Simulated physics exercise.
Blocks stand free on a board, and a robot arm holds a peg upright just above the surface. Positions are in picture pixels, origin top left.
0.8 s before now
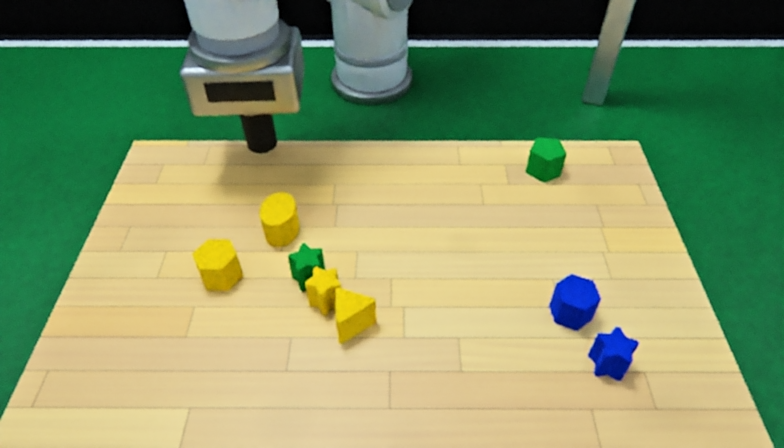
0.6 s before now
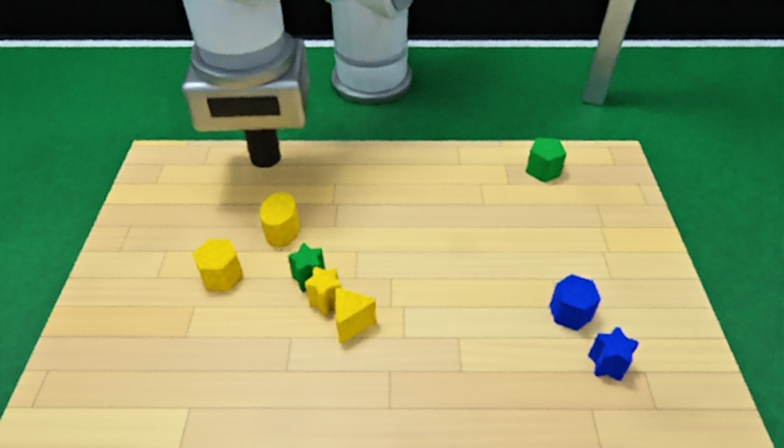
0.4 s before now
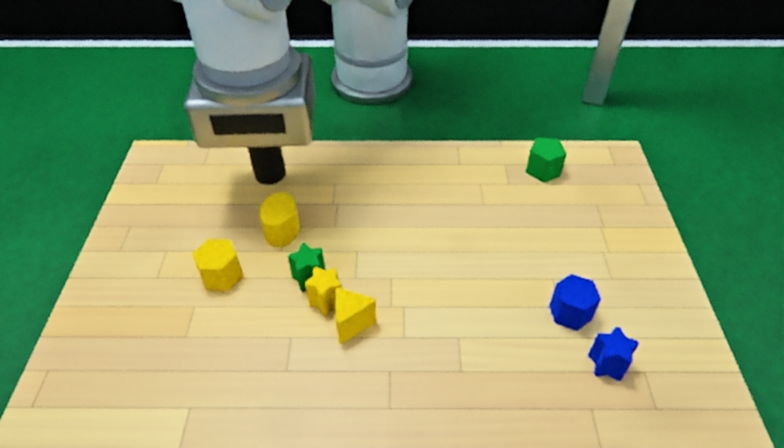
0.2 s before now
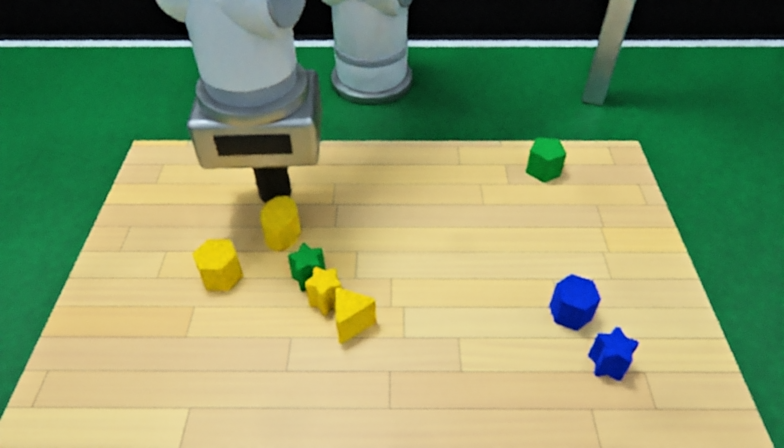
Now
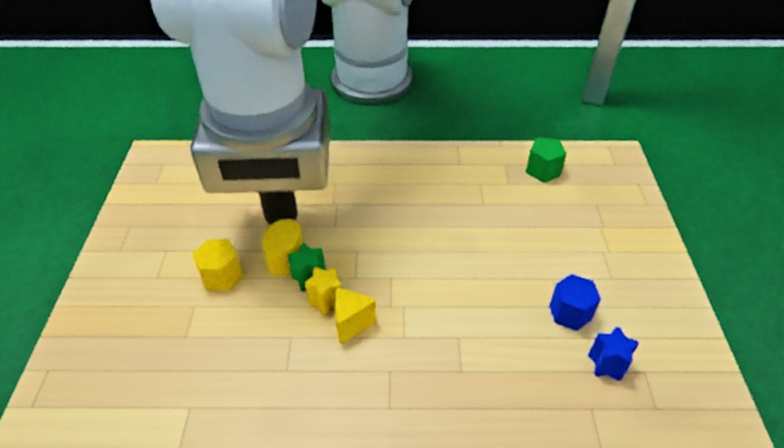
A robot arm moves its peg forward and pushes the yellow block toward the green star.
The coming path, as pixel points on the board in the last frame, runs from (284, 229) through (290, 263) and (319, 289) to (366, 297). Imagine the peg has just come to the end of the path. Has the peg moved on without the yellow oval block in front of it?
Answer: Yes.
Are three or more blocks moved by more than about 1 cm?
The answer is yes.
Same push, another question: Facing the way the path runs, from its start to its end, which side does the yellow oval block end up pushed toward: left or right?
Sideways, to the right.
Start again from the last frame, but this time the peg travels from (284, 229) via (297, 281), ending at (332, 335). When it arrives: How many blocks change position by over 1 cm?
My prediction: No fewer than three blocks.
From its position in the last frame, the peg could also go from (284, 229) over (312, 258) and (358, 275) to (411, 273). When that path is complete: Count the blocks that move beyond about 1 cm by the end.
I'm going with three or more.
What follows on the original path. One third of the way, peg (287, 250); yellow oval block (276, 274); green star-shaped block (312, 270), turned 40° anticlockwise; yellow star-shaped block (334, 285), turned 20° anticlockwise; yellow three-sided block (356, 307), turned 15° clockwise.
Two thirds of the way, peg (318, 276); yellow oval block (275, 292), turned 40° clockwise; green star-shaped block (328, 291), turned 45° anticlockwise; yellow star-shaped block (358, 298), turned 50° anticlockwise; yellow three-sided block (380, 319), turned 50° clockwise.
At the end, peg (365, 284); yellow oval block (275, 292), turned 40° clockwise; green star-shaped block (335, 298); yellow star-shaped block (362, 309), turned 85° anticlockwise; yellow three-sided block (389, 324), turned 50° clockwise.
